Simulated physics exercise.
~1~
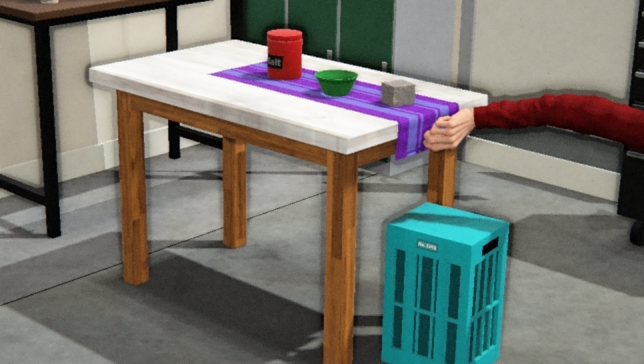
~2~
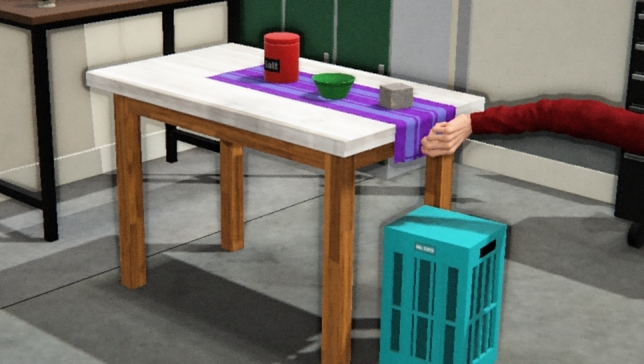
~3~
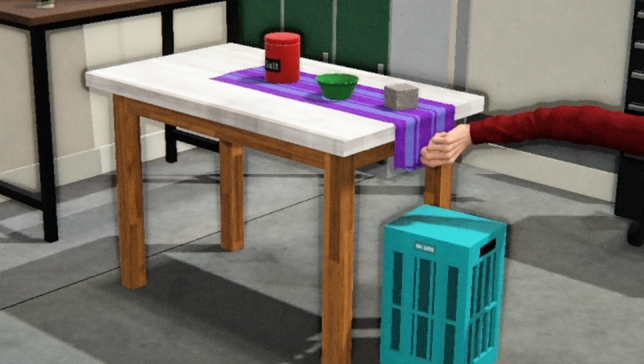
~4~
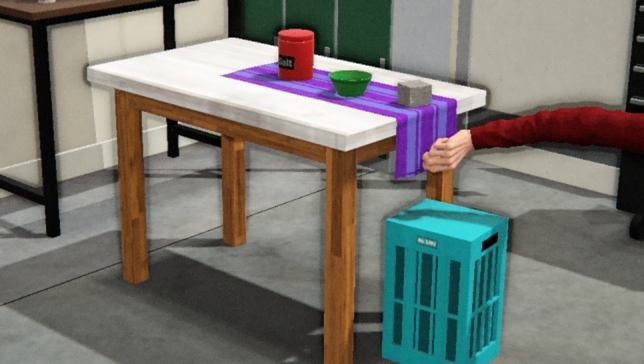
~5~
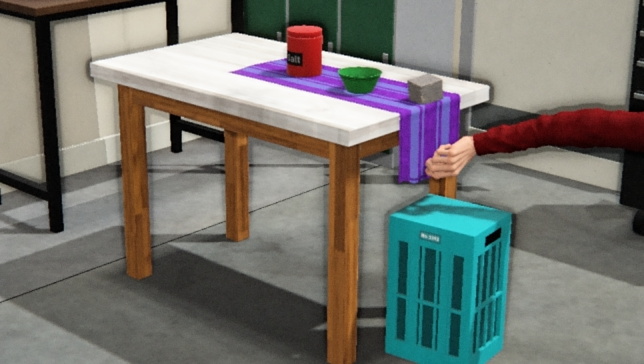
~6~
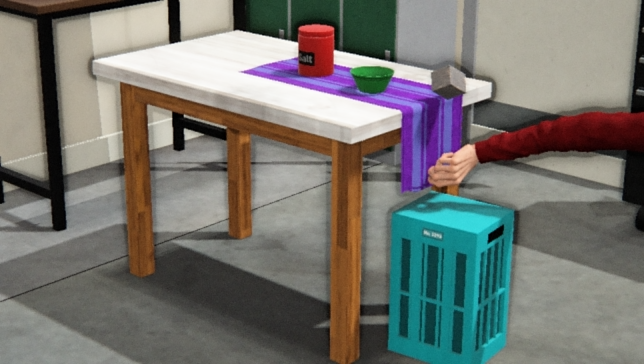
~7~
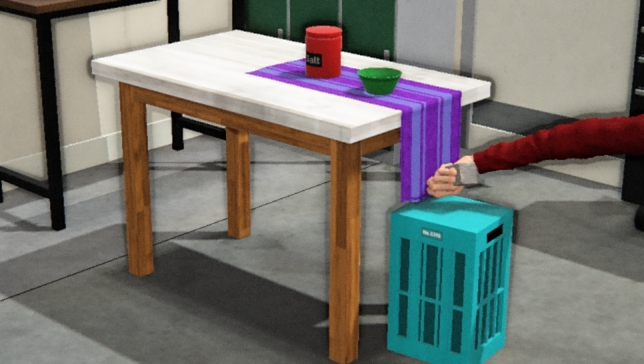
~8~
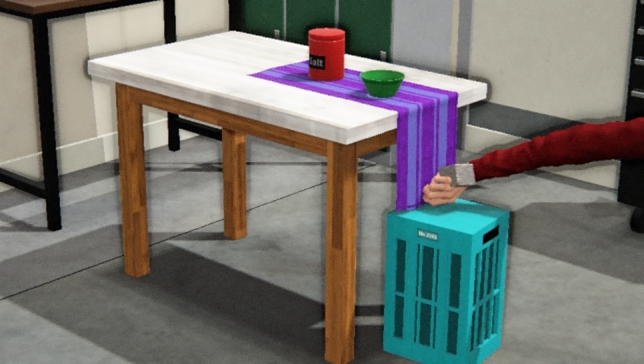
At first, a hand in a red sleeve grips the hanging end of a purple runner on a white-topped wooden table, where a red canister, a green bowl and a grey block rest, with a turquoise crate below. The hand slowly draws the cloth down, and all three things ride along to the right. The block reaches the table's edge, tilts and tips over. It drops beside the hand while the hem nears the crate. Finally, the hand holds the hem at the crate, the block lies against the wrist, and the bowl and upright canister remain on the table.
